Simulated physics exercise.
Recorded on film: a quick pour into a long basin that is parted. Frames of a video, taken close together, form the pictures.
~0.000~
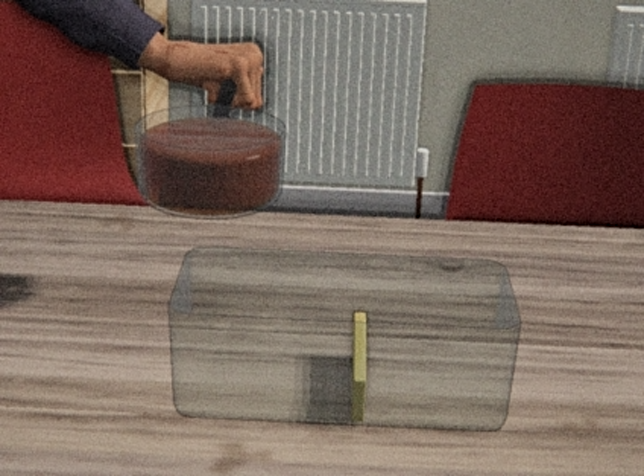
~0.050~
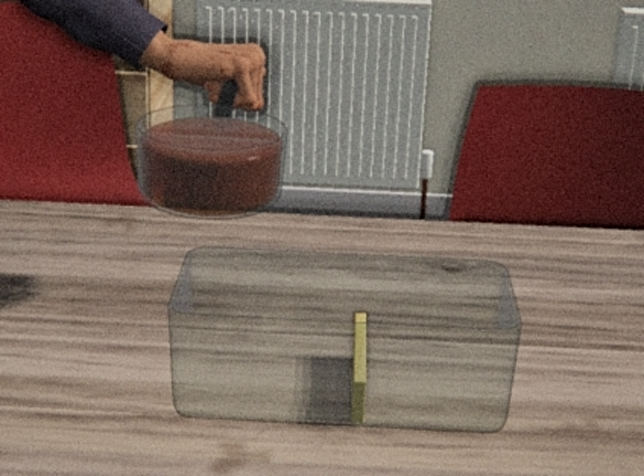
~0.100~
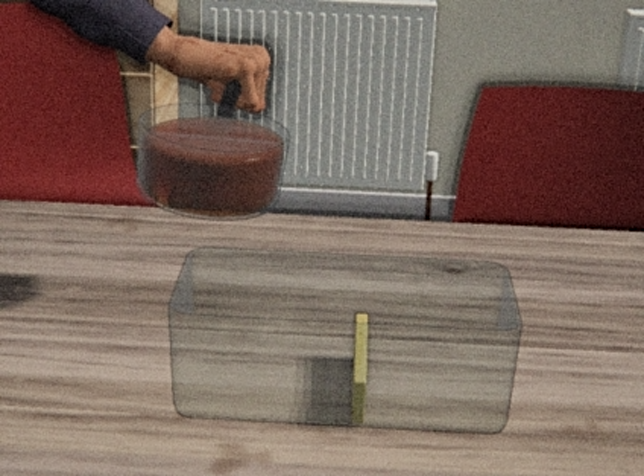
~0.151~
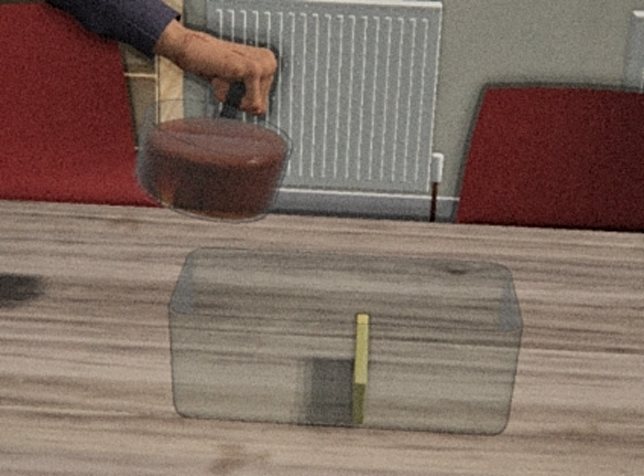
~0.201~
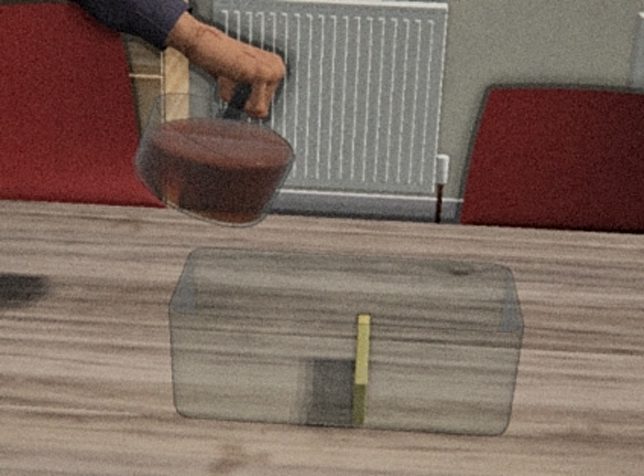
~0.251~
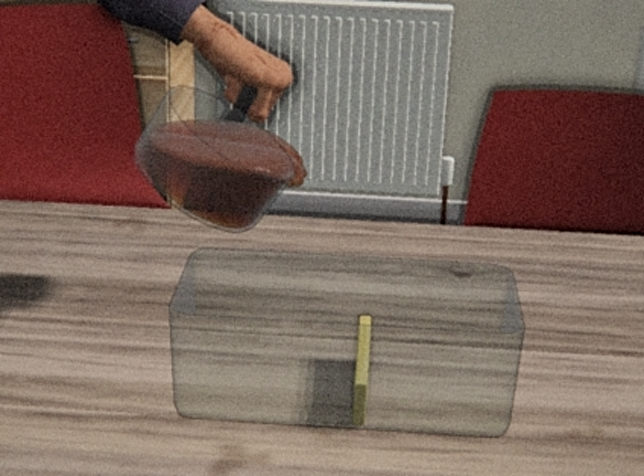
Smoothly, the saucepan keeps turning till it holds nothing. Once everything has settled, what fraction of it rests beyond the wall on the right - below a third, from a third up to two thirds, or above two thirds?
Once it settles, the part right of the wall is below a third, I'd say.
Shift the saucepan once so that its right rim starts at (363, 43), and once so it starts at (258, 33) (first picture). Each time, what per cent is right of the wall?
Roughly 85 percent on the first try and 15 percent on the second.
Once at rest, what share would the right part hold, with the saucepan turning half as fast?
Result: Roughly 35 %.
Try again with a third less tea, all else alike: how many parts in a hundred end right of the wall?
Near 0 parts in a hundred.
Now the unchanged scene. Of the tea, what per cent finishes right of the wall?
Close to 15 per cent.
A moment on, the saucepan is tipped on its side and 23 per cent is still to pour, 31 is left of the wall and 9 right of it.
Next, the saucepan is tipped right over and 4 per cent is still to pour, 77 is left of the wall and 13 right of it.
Then the saucepan is tipped right over and 0 per cent is still to pour, 81 is left of the wall and 15 right of it.
Later the saucepan is tipped right over and 0 per cent is still to pour, 81 is left of the wall and 16 right of it.
At rest 81 per cent lies left of the wall, 16 right of it and 3 outside.
